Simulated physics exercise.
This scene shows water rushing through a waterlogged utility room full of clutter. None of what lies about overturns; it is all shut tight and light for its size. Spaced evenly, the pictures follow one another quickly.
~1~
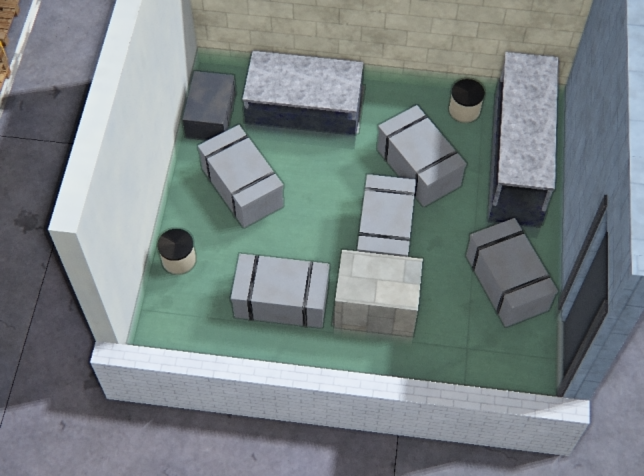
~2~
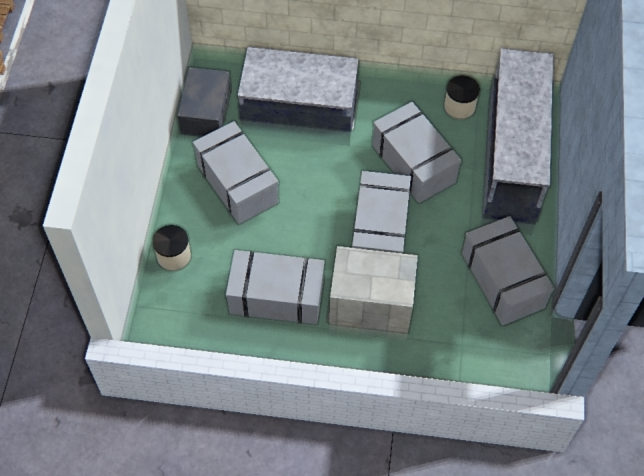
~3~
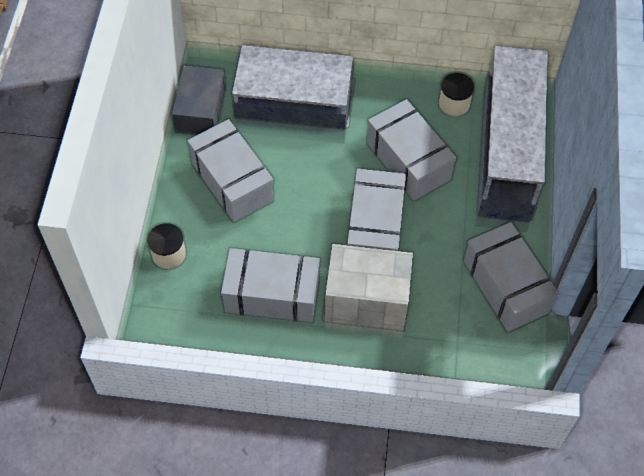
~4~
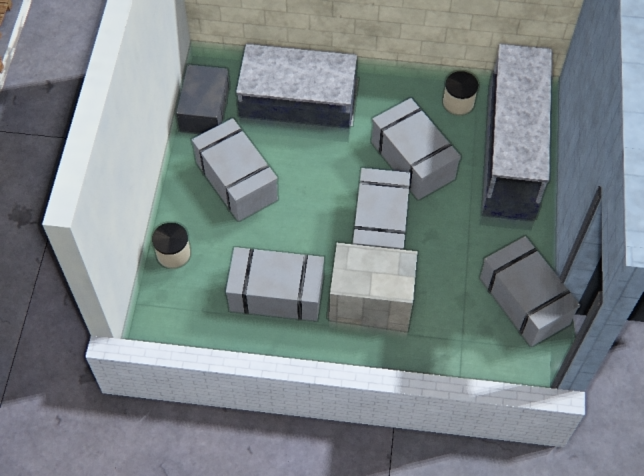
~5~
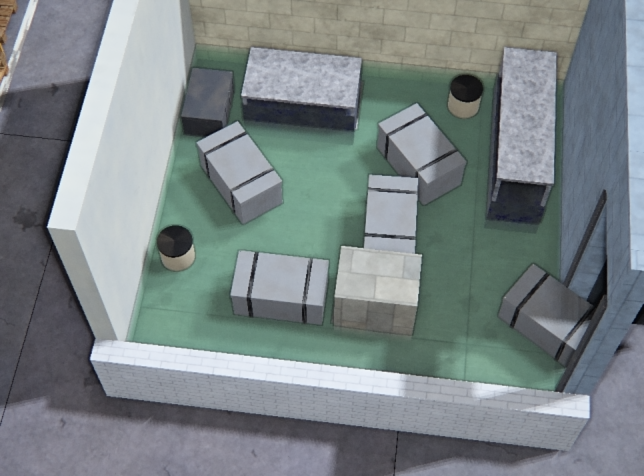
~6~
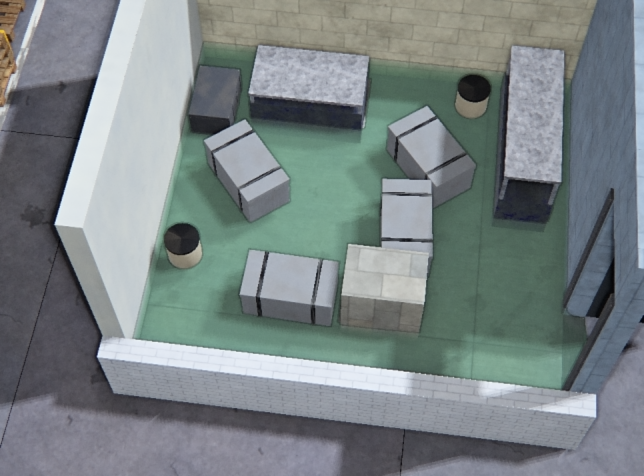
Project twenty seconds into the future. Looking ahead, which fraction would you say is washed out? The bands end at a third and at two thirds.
The likely share is a third through two thirds.
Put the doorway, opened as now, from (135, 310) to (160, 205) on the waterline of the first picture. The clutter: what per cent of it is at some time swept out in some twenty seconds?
About 80 %.
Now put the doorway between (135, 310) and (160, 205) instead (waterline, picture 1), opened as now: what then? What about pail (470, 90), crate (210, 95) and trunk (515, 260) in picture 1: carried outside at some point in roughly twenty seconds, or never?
Each object, in the order asked: Not flushed / flushed / not flushed.
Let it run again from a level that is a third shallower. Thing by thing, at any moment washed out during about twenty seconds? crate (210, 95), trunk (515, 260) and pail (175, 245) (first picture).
Retained; escapes; retained.
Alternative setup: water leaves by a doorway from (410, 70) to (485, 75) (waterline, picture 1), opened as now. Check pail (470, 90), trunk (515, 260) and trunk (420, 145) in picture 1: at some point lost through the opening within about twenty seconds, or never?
Item one: Leaves; item two: Remains; item three: Leaves.
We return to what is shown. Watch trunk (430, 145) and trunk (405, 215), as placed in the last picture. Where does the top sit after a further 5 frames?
Near pixel (454, 167) and pixel (451, 228).
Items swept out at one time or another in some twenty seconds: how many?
Counting them up gives 3.
A moment on, 1 of 8 are out; 7 afloat.
Next, 2 of 8 are out; 6 afloat.
Later, 3 of 8 are out; 5 afloat.
In the end, 3 of 8 are out; 5 afloat.
